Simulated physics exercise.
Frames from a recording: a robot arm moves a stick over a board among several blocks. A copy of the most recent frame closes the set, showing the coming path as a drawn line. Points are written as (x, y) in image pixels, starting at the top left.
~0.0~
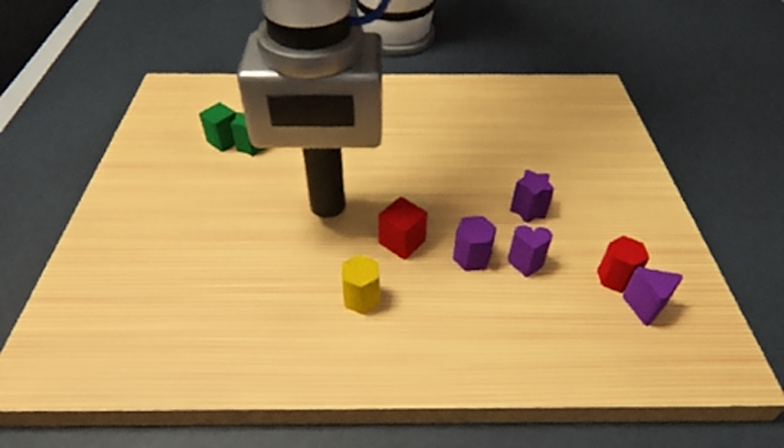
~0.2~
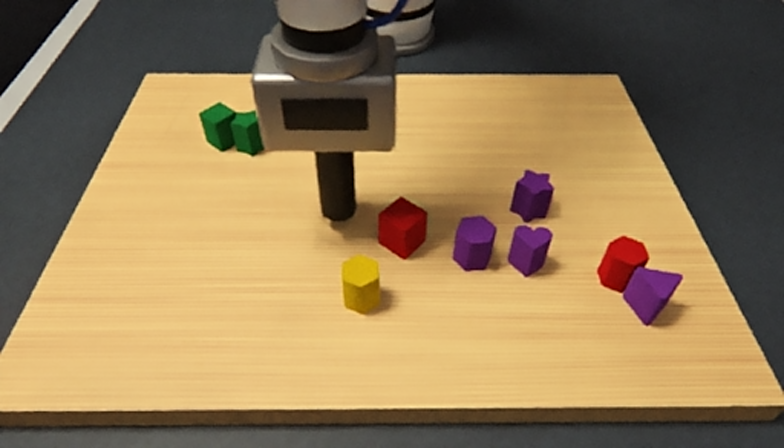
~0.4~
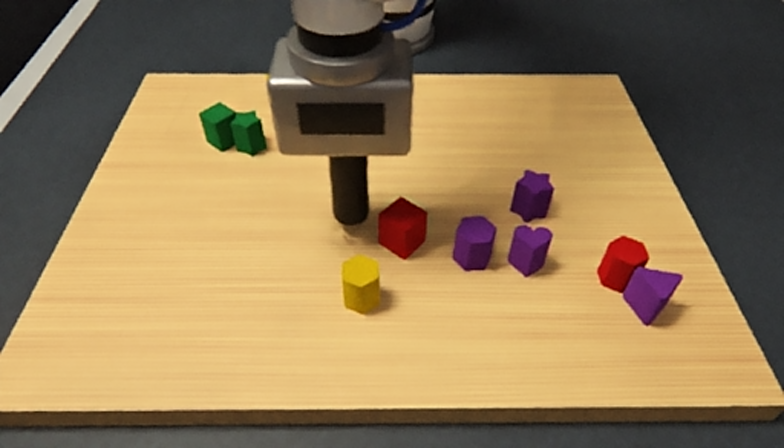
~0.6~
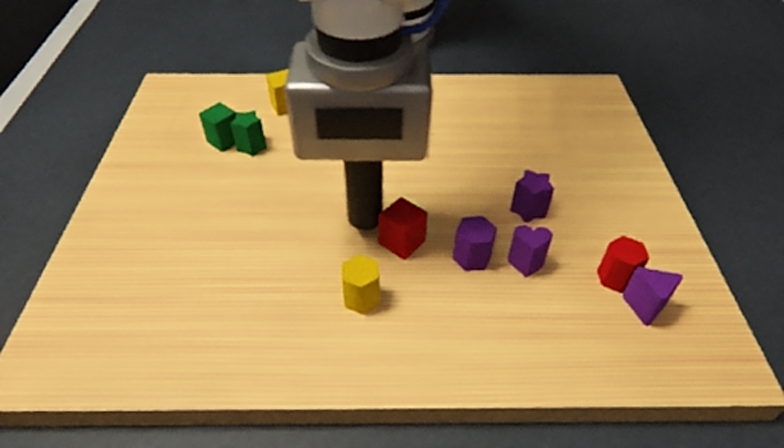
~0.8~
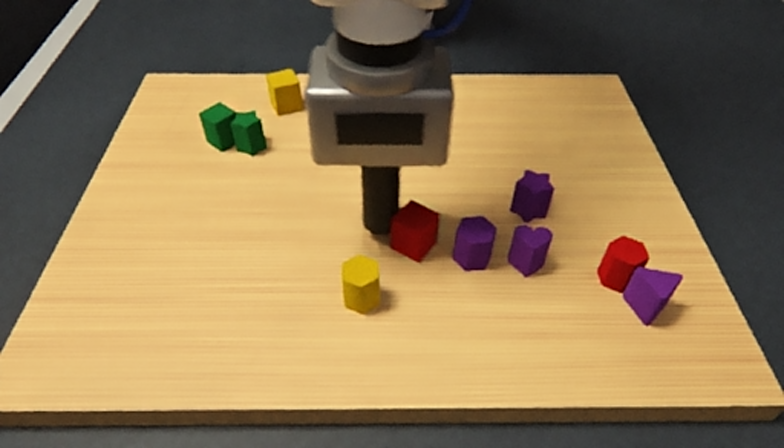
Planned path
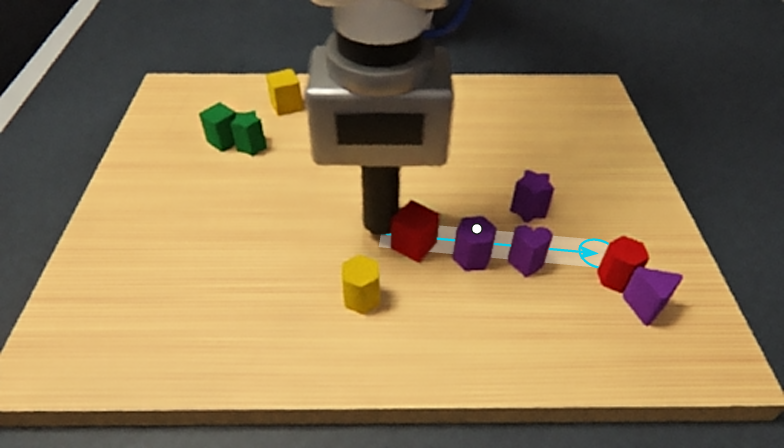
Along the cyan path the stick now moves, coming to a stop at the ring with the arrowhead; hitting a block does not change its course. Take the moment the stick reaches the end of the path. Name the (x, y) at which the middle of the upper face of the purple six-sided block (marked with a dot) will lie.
It is going to be at (557, 278).
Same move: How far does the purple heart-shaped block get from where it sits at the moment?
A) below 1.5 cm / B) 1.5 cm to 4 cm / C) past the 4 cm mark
C: Past the 4 cm mark.
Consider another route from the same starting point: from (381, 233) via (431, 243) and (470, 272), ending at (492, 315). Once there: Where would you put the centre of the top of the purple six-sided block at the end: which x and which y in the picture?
It will likely be found at (562, 253).
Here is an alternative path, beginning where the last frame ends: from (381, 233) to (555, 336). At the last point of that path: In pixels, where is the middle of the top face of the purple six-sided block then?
Its top middle is near (540, 226).
The line goes in a line from (381, 233) to (598, 253); the dot is on the purple six-sided block.
On the path given first. One third of the way, stick (455, 229); red square piece (490, 229), turned 15° clockwise; purple six-sided block (523, 246), turned 25° clockwise; purple heart-shaped block (553, 236).
Two thirds of the way, stick (528, 236); red square piece (537, 247), turned 45° clockwise; purple six-sided block (557, 276), turned 60° clockwise; purple heart-shaped block (570, 238).
At the end, stick (603, 242); red square piece (540, 248), turned 55° clockwise; purple six-sided block (557, 278), turned 60° clockwise; purple heart-shaped block (601, 253), turned 80° clockwise; red six-sided block (634, 251).
